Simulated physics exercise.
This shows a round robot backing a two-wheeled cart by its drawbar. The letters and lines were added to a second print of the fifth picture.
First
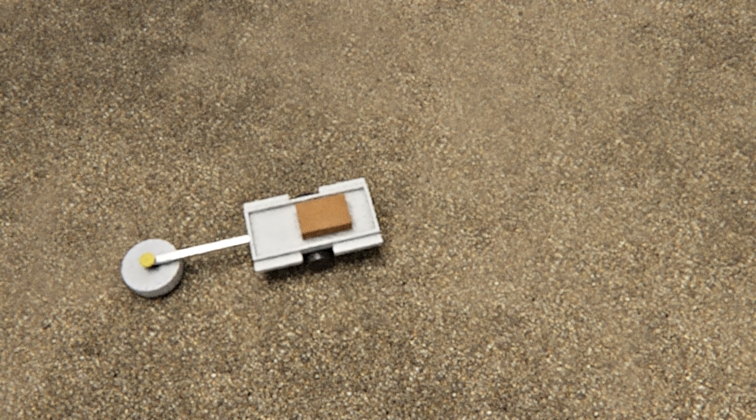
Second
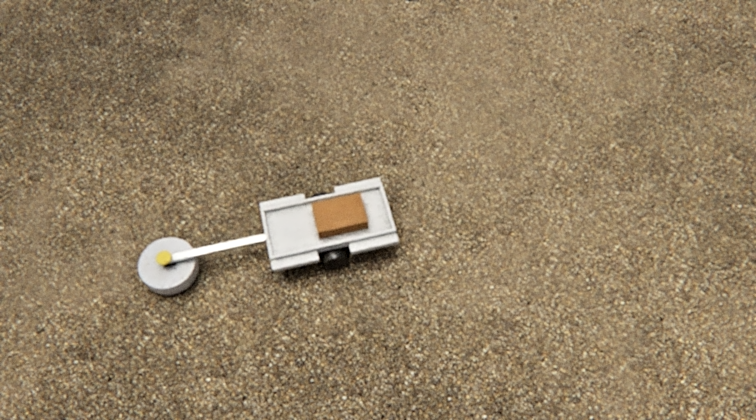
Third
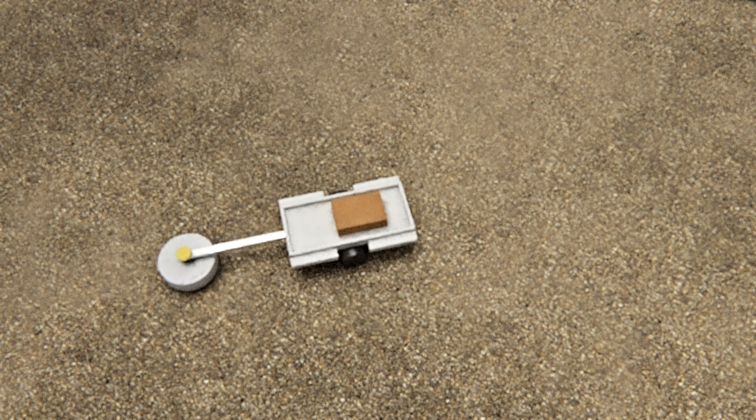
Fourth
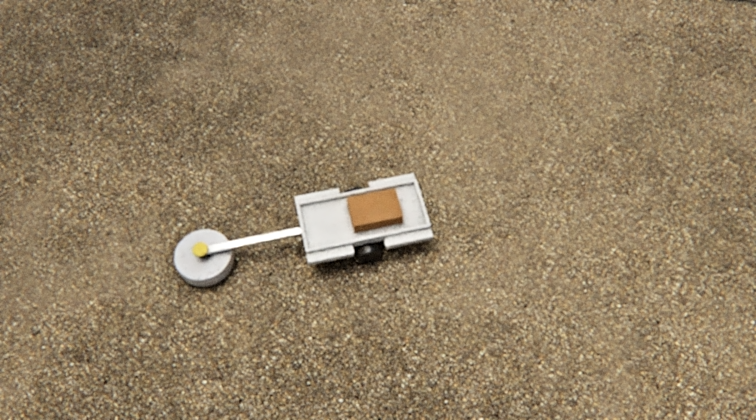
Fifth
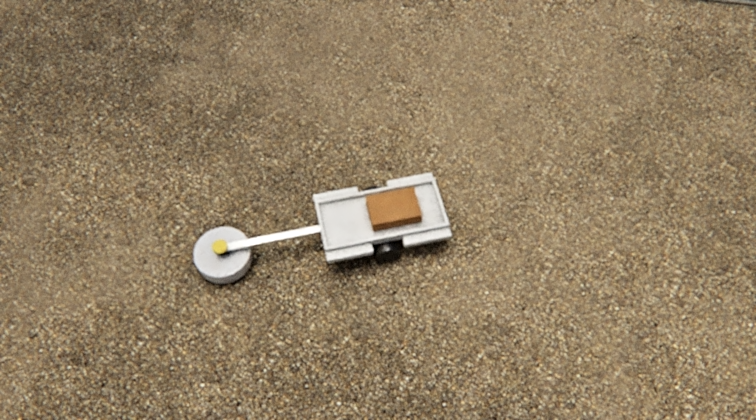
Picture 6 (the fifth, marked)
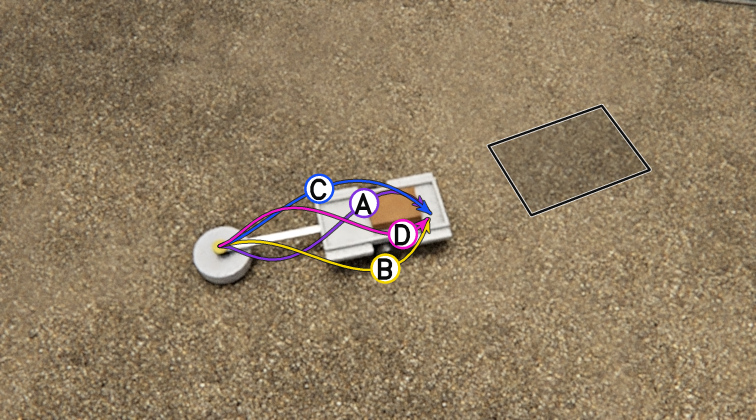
A white two-wheeled cart sits left of centre on brown, gravelly ground seen from high above, with an orange-brown block on its bed. A white drawbar joins it to a round, pale grey robot with a yellow spot on top, at the lower left. The robot pushes the cart slowly to the right and slightly upward, the block riding along in its place on the bed.
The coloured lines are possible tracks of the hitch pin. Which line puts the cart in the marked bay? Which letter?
The cart ends in the outline on A.
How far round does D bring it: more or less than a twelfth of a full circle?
Less.
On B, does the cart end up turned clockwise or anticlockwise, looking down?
Anticlockwise.
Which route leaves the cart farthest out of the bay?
Route C.
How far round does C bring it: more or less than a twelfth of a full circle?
It turns less than that.
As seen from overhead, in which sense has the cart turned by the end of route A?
Anticlockwise.
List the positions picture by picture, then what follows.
The first picture shows robot (152, 266); white cart (312, 223).
The second picture shows robot (168, 264); white cart (328, 222).
The third picture shows robot (188, 260); white cart (347, 219).
The fourth picture shows robot (204, 256); white cart (363, 216).
The fifth picture shows robot (223, 253); white cart (381, 215).
On the marked copy, A from (220, 246) via (334, 229) to (426, 209); B from (220, 246) via (342, 266) to (429, 219); C from (220, 246) via (329, 185) to (430, 213); D from (220, 246) via (323, 213) to (427, 219); the bay at (568, 158).
Following A. Soon after the start, robot (305, 258), cart (451, 192).
Later, robot (370, 207), cart (521, 170).
In the end, robot (429, 221), cart (568, 160); the cart stands in the bay.
As for the rest, B leaves the cart at (540, 130), out of the bay; C leaves the cart at (593, 233), out of the bay; D leaves the cart at (586, 193), out of the bay.
